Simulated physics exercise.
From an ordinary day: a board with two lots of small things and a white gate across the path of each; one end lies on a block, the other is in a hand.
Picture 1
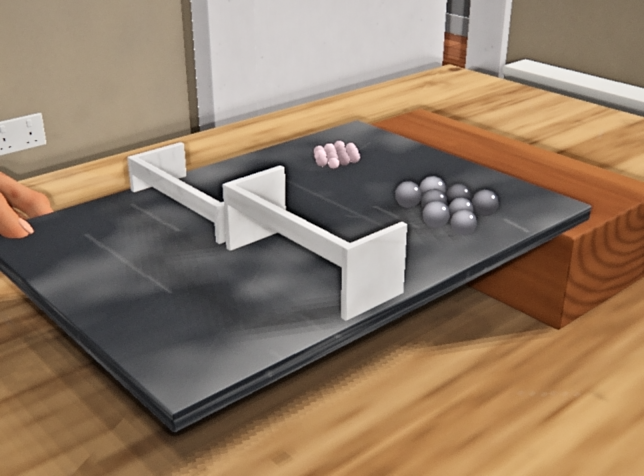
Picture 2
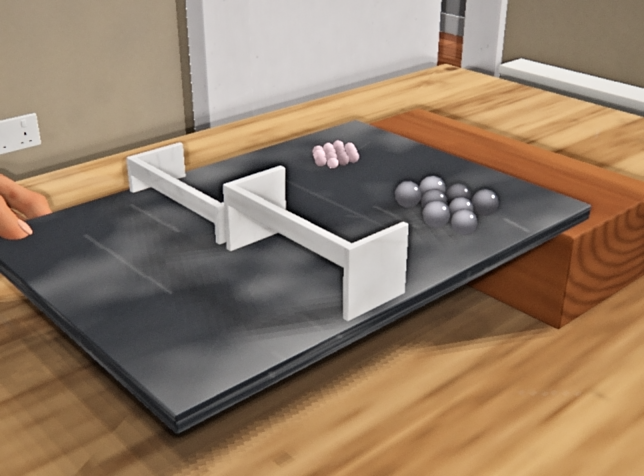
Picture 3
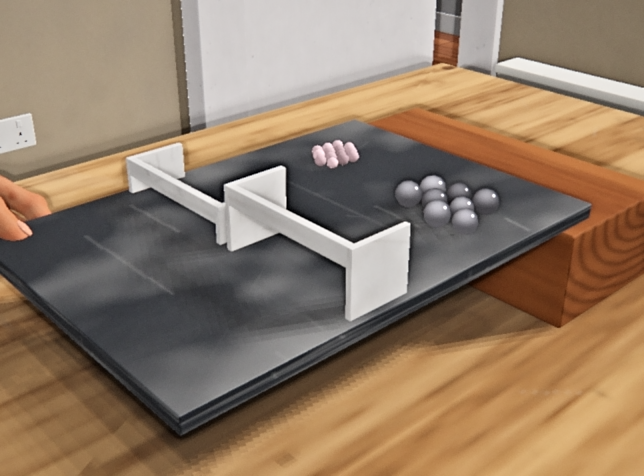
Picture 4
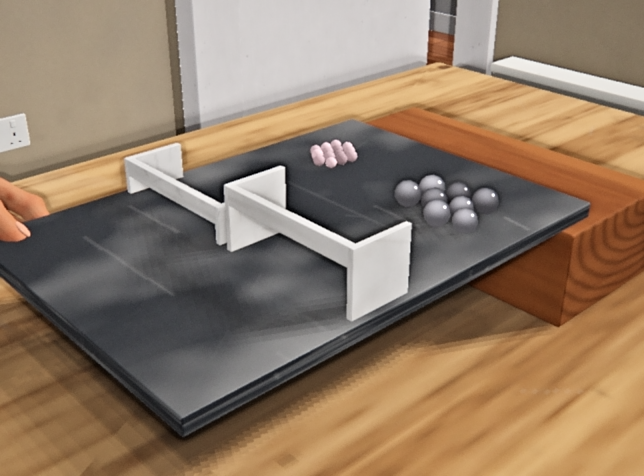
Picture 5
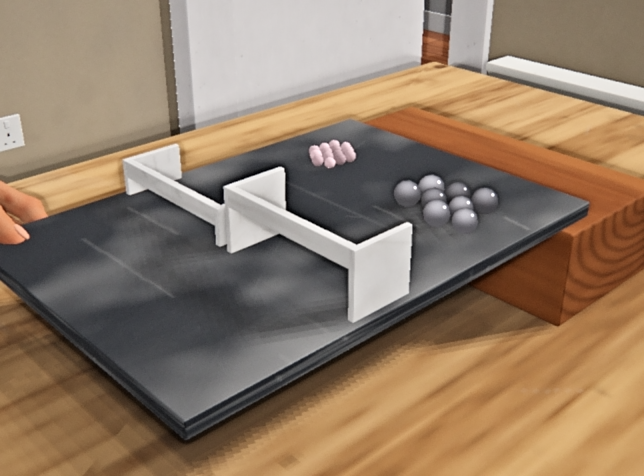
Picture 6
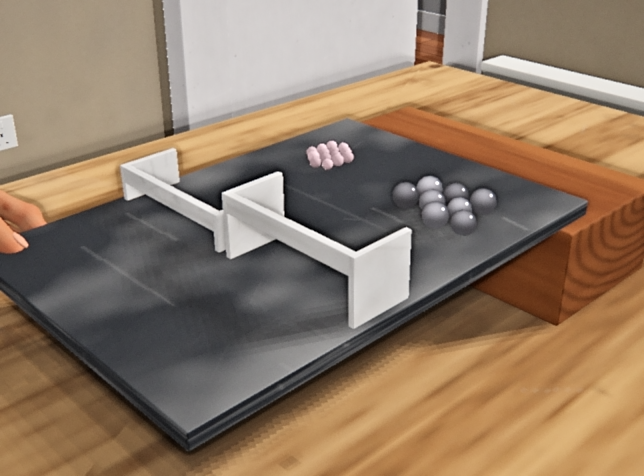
On a pale wooden floor by a beige wall with a white socket, seen from slightly above, a dark board rests partly on a reddish-brown wooden block at right. A hand is at its left edge, two white gates stand across its middle, and small pink pieces sit behind grey balls towards the right. The view drifts slightly, the held end dips barely at the last, and the pieces stay in their groups.
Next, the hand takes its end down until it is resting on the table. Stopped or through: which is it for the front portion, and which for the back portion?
In order: I'd bet the front portion heads on downhill; I'd bet the back portion heads on downhill.
Then, 0.45 s past the last view, board sloping at 10°; front portion on its way down; back portion on its way down.
Then, 0.84 s past the last view, board resting at 14°; front portion all past its gate; back portion all past its gate.
Finally, board resting at 14°; front portion all past its gate; back portion all past its gate.
